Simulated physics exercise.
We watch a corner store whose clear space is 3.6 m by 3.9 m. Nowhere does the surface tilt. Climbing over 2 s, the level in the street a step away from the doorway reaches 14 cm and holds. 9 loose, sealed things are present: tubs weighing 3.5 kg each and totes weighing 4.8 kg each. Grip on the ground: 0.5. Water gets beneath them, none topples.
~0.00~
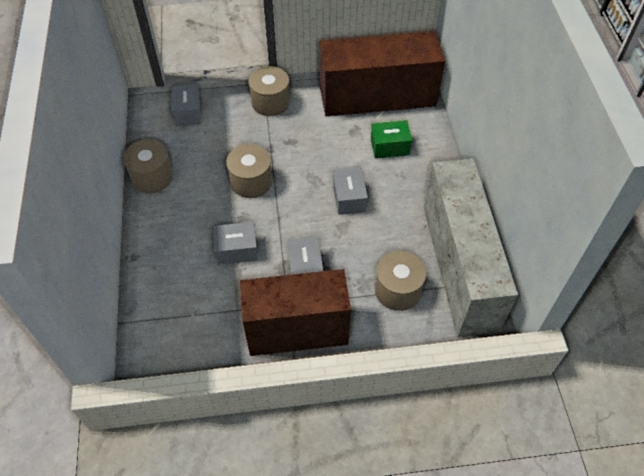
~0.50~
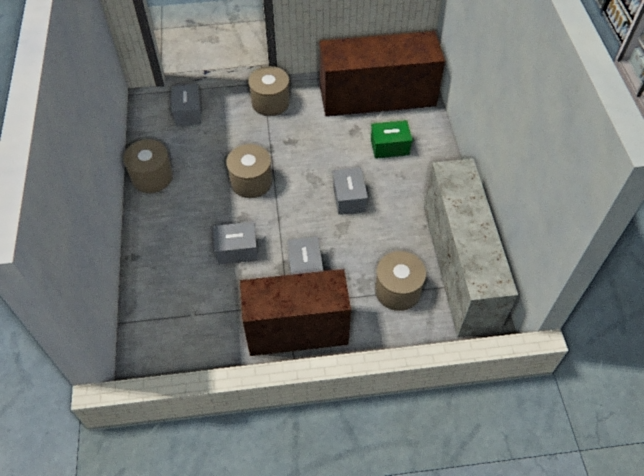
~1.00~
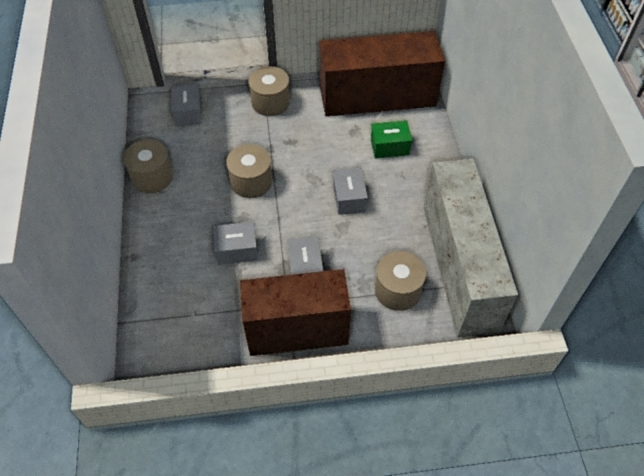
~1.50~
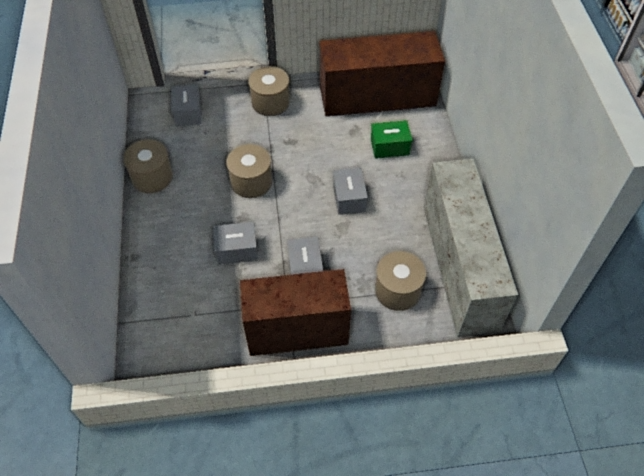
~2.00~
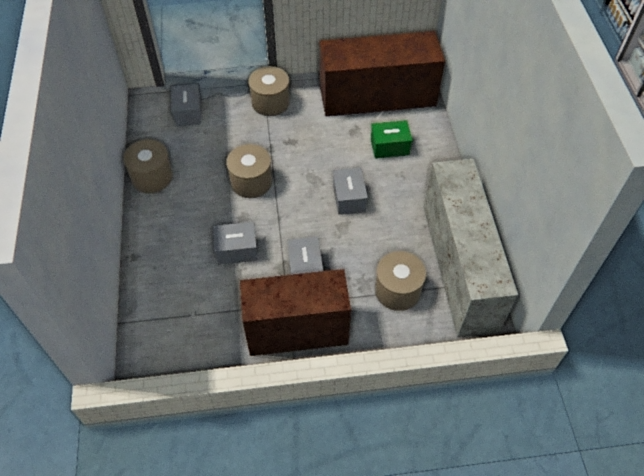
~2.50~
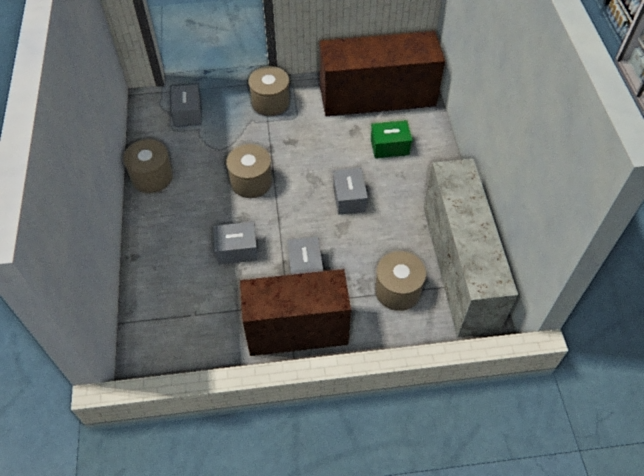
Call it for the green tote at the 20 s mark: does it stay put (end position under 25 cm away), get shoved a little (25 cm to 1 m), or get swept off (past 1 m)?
It gets swept off.
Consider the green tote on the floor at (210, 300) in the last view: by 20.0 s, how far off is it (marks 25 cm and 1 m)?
Answer: It covers a big distance.
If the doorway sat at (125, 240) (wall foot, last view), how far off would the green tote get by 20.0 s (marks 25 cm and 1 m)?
Green tote: Small shift.
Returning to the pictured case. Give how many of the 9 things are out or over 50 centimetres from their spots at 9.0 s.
By then the count is 6.
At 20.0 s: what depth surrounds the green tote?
Roughly 9 cm at that moment.
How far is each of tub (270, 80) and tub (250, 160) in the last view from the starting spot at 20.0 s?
Respectively 60 and 120 centimetres.
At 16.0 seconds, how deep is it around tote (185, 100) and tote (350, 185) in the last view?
About 13 and 10 cm.
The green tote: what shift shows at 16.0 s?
By that time, close to 60 cm.
After 4.0 s the green tote is near (392, 132), 0.0 m from its start, aground; 0 afloat.
After 9.0 s the green tote is near (392, 132), 0.0 m from its start, aground; 7 afloat.
After 16.0 s the green tote is near (346, 149), 0.6 m from its start, afloat; 9 afloat.
After 20.0 s the green tote is near (268, 183), 1.5 m from its start, afloat; 9 afloat.
